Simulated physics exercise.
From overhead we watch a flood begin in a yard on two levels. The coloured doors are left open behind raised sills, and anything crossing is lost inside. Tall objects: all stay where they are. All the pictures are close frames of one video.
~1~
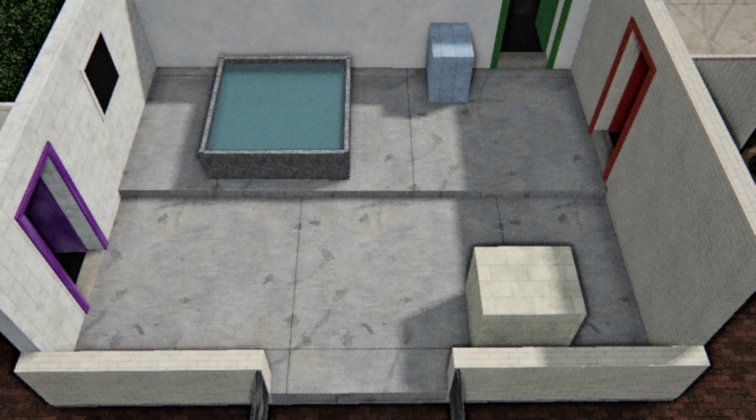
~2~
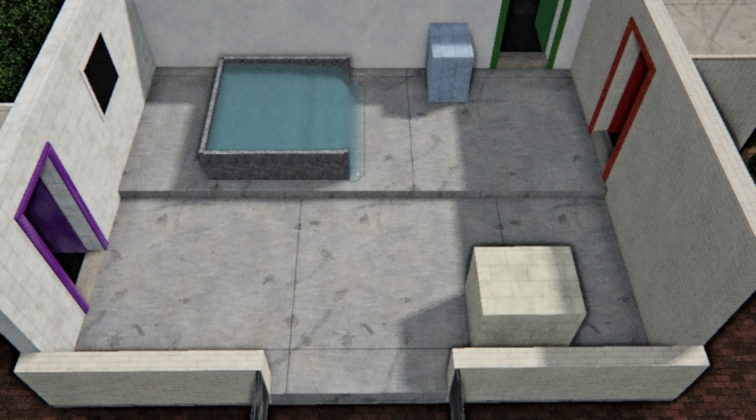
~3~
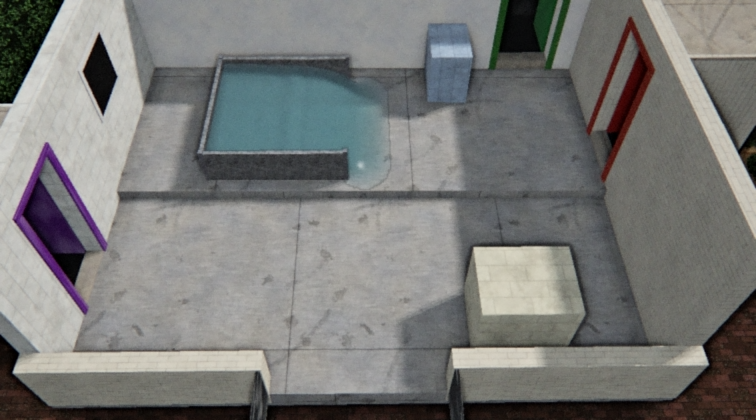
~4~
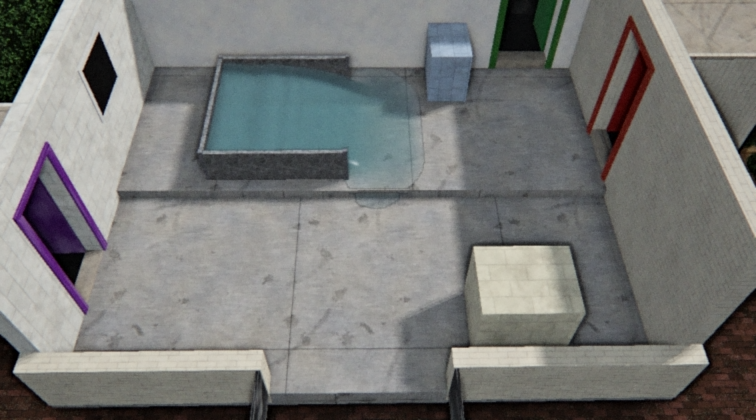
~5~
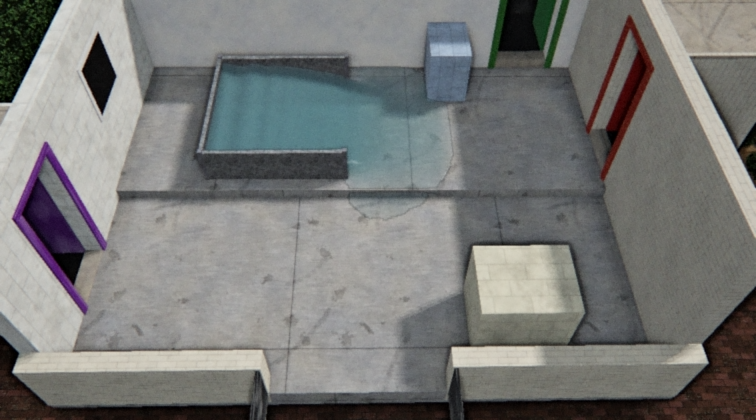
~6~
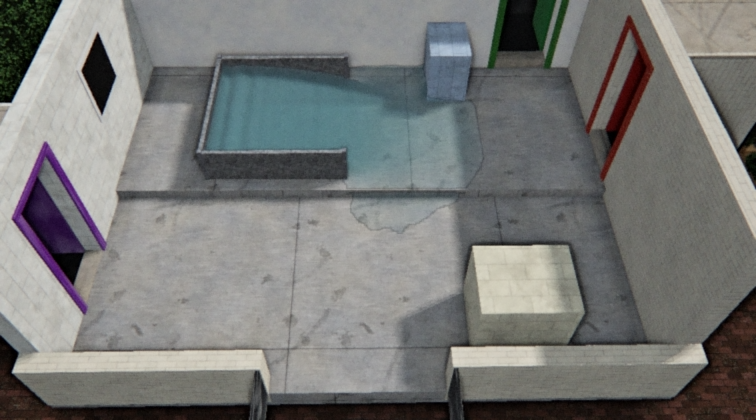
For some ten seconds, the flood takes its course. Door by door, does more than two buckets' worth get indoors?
As I see it, the purple door ends up at or below the line; the green door ends up at or below the line; the red door ends up above the line.
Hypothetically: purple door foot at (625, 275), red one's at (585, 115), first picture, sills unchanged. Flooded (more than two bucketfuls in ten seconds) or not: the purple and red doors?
My reading: The purple one lets more in, the red one takes more.
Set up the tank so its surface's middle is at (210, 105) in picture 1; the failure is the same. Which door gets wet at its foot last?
The purple door comes last.
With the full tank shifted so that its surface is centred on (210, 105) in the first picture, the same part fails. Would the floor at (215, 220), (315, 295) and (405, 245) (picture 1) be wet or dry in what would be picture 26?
My reading is missed by the flood first, missed by the flood next and hit by the flood last.
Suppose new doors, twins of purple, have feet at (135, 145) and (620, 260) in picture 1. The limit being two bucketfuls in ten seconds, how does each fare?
Taking them in the order asked, one ends up below, the other ends up above.
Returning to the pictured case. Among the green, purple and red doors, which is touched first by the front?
Answer: The one in red.
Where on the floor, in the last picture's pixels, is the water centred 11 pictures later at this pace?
My guess is about (399, 133).
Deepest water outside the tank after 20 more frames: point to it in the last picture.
That would be (652, 371).
A moment on, water covers 30 % of the floor; the purple door not reached, the green door not reached, the red door wet at the sill, nothing in.
Next, water covers 40 % of the floor; the purple door not reached, the green door not reached, the red door over two buckets in.
Then, water covers 45 % of the floor; the purple door not reached, the green door wet at the sill, nothing in, the red door far over two buckets in.
Later, water covers 70 % of the floor; the purple door not reached, the green door wet at the sill, nothing in, the red door far over two buckets in.
In the end, water covers 95 % of the floor; the purple door wet at the sill, nothing in, the green door wet at the sill, nothing in, the red door far over two buckets in.
